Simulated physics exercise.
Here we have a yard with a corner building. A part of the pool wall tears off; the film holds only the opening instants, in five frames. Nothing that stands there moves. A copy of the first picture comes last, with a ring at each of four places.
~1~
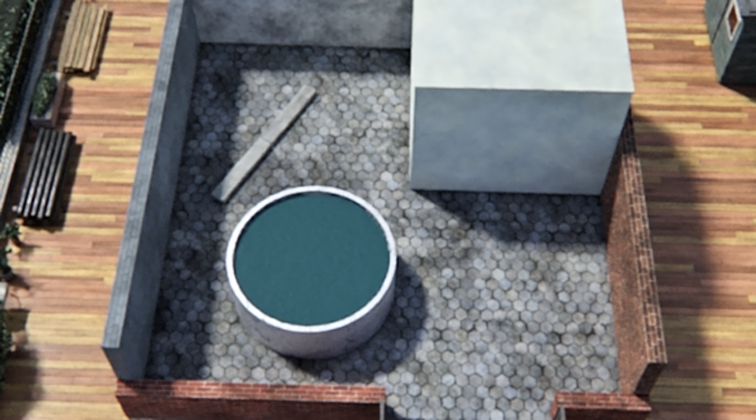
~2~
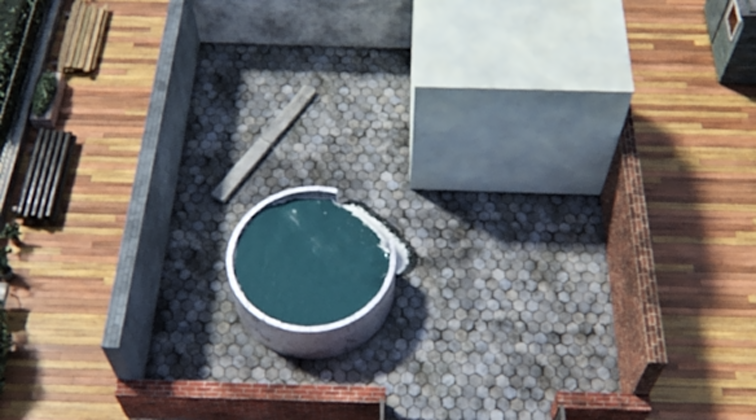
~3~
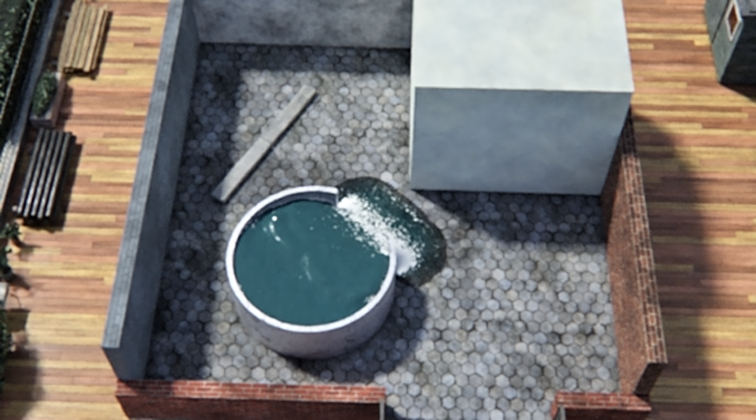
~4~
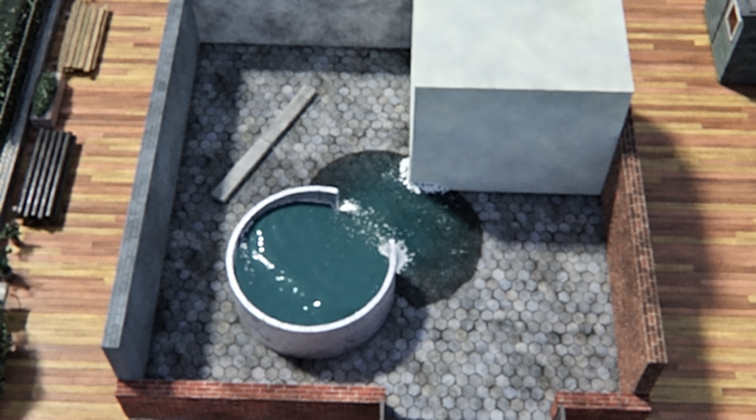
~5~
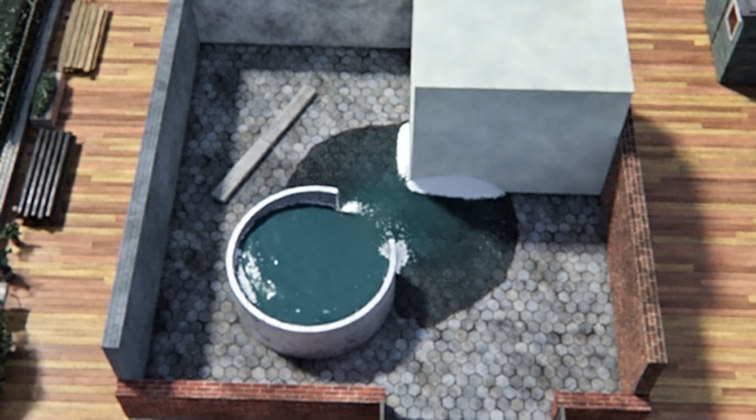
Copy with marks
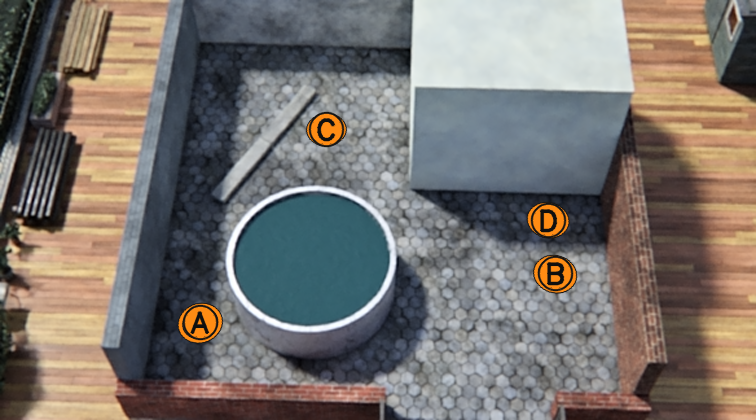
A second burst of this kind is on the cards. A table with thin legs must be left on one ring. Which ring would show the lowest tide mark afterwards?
Go for C.
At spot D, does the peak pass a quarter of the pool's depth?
Yes, it does.
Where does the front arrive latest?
A.
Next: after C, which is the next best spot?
That would be A.
On the marked copy, A at (200, 322); B at (555, 273); C at (326, 129); D at (548, 220).
If A is chosen, the water peaks at about 19 % of the depth that stood in the pool.
If B is chosen, the water peaks at about 30 % of the depth that stood in the pool.
If C is chosen, the water peaks at about 9 % of the depth that stood in the pool.
If D is chosen, the water peaks at about 33 % of the depth that stood in the pool.
